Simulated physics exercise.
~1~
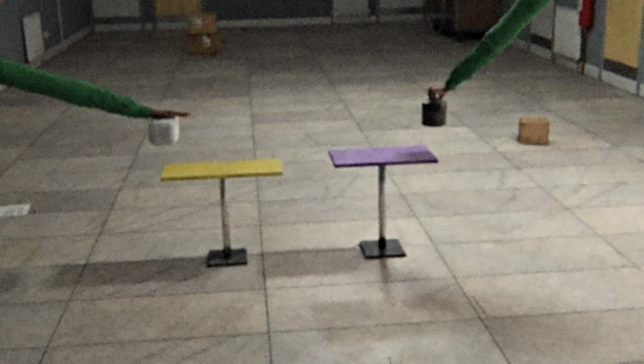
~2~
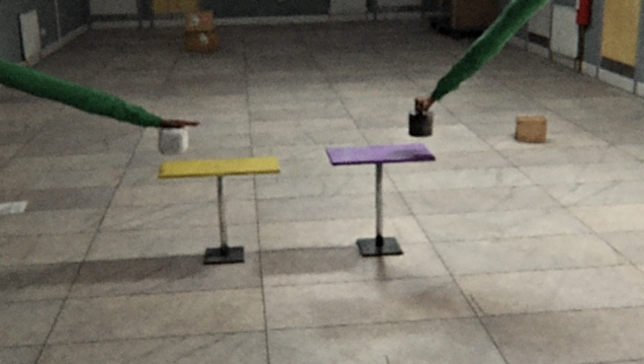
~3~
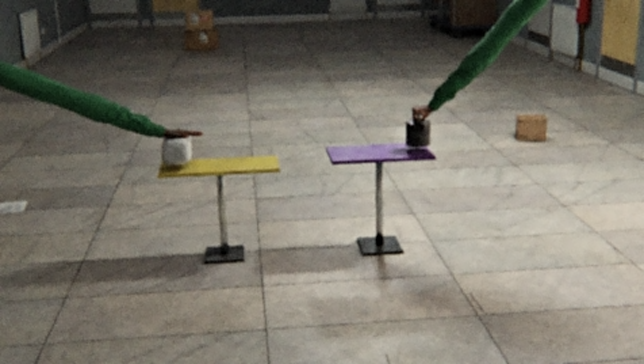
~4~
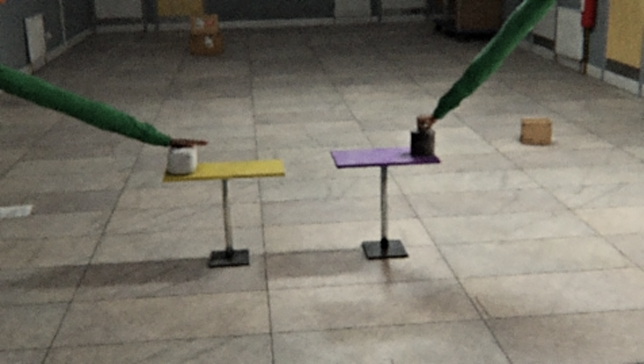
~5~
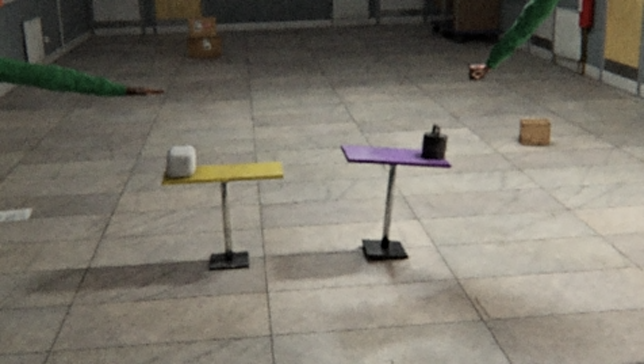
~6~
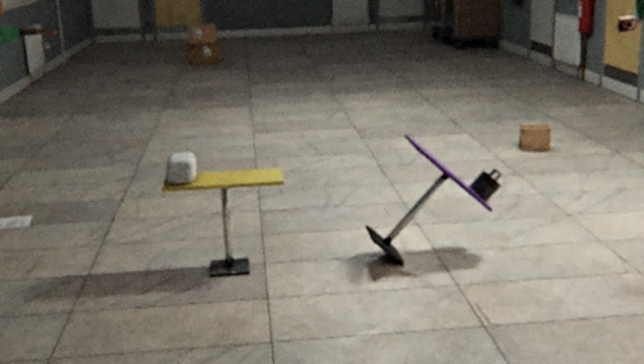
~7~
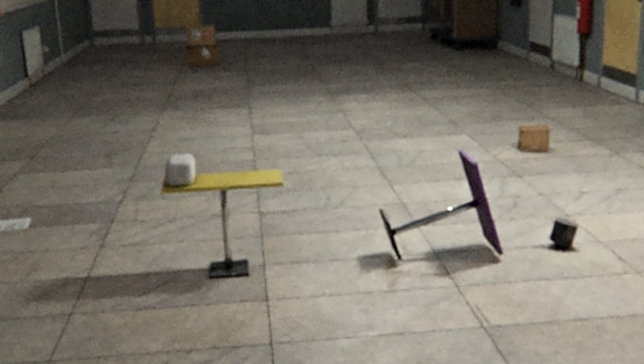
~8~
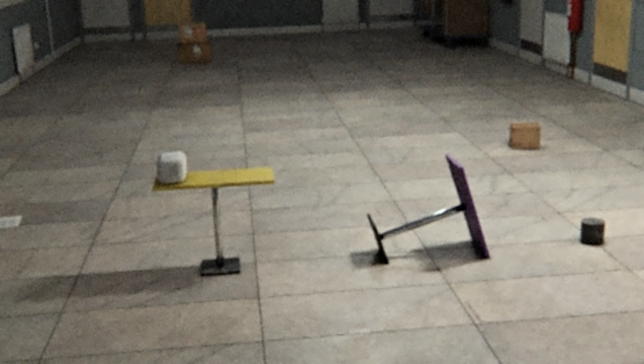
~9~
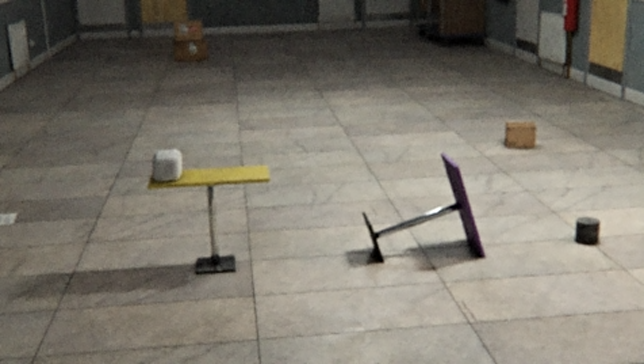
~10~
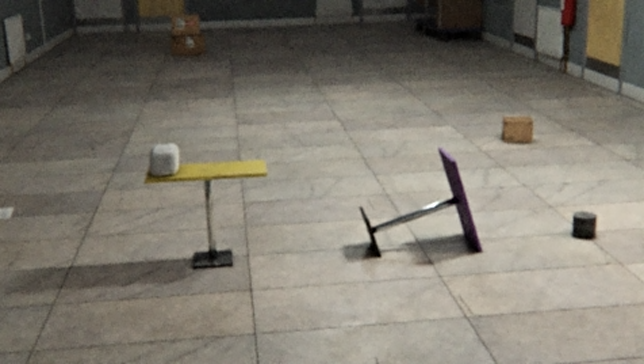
The purple table tips over rightward after two hands release objects, while the yellow table stands.
